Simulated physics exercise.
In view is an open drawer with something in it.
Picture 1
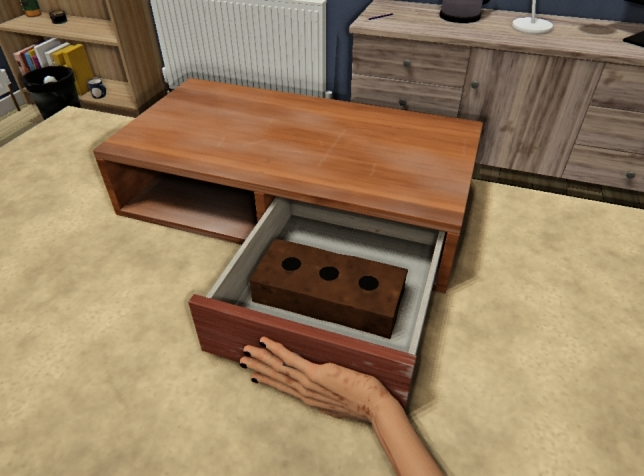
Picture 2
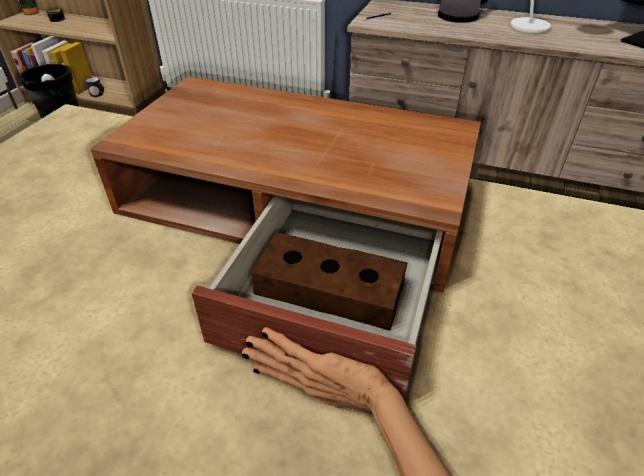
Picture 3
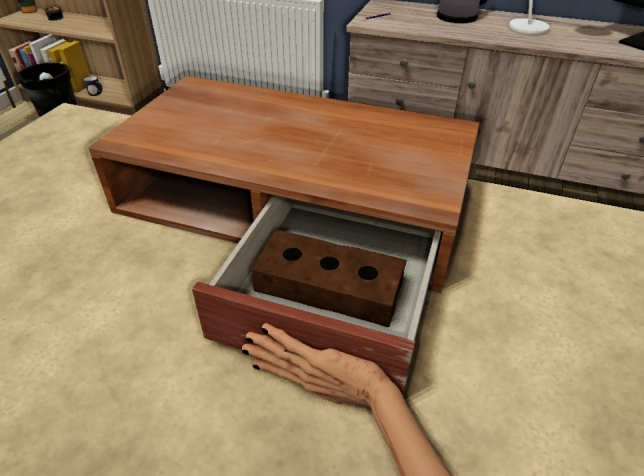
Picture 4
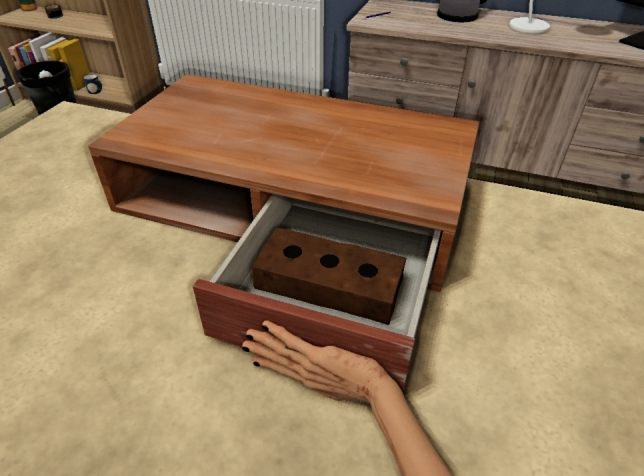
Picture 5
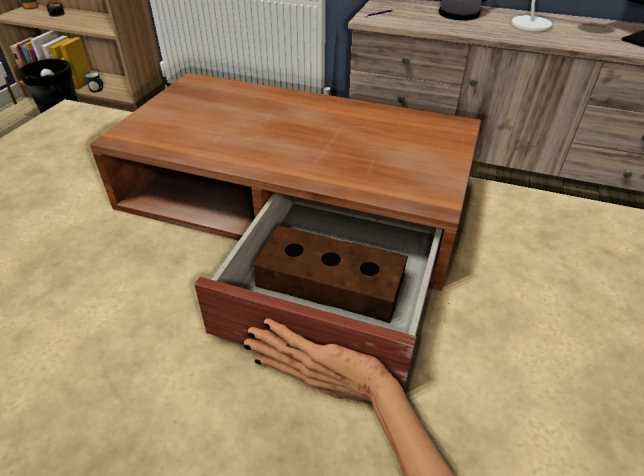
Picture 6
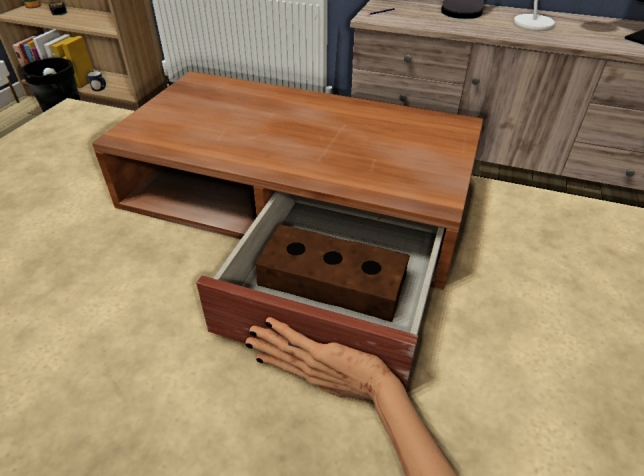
At the start, a drawer stands wide open in a low reddish-brown wooden chest, holding a brown brick with three dark holes, while a hand rests against the drawer's front. Through to the end, the hand, drawer and brick stay almost still, with only a slight shift of the whole view.
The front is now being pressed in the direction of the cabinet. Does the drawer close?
What happens is that the drawer reaches the back.
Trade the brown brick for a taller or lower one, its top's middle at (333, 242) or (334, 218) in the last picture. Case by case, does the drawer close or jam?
Taking the tries in order, it fits fully in; it fails to shut.
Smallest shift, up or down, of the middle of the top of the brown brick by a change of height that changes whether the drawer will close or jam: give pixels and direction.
Roughly 24 pixels, upward.
Then, 0.46 s after the last picture, drawer about half in.
At rest, the drawer closes.
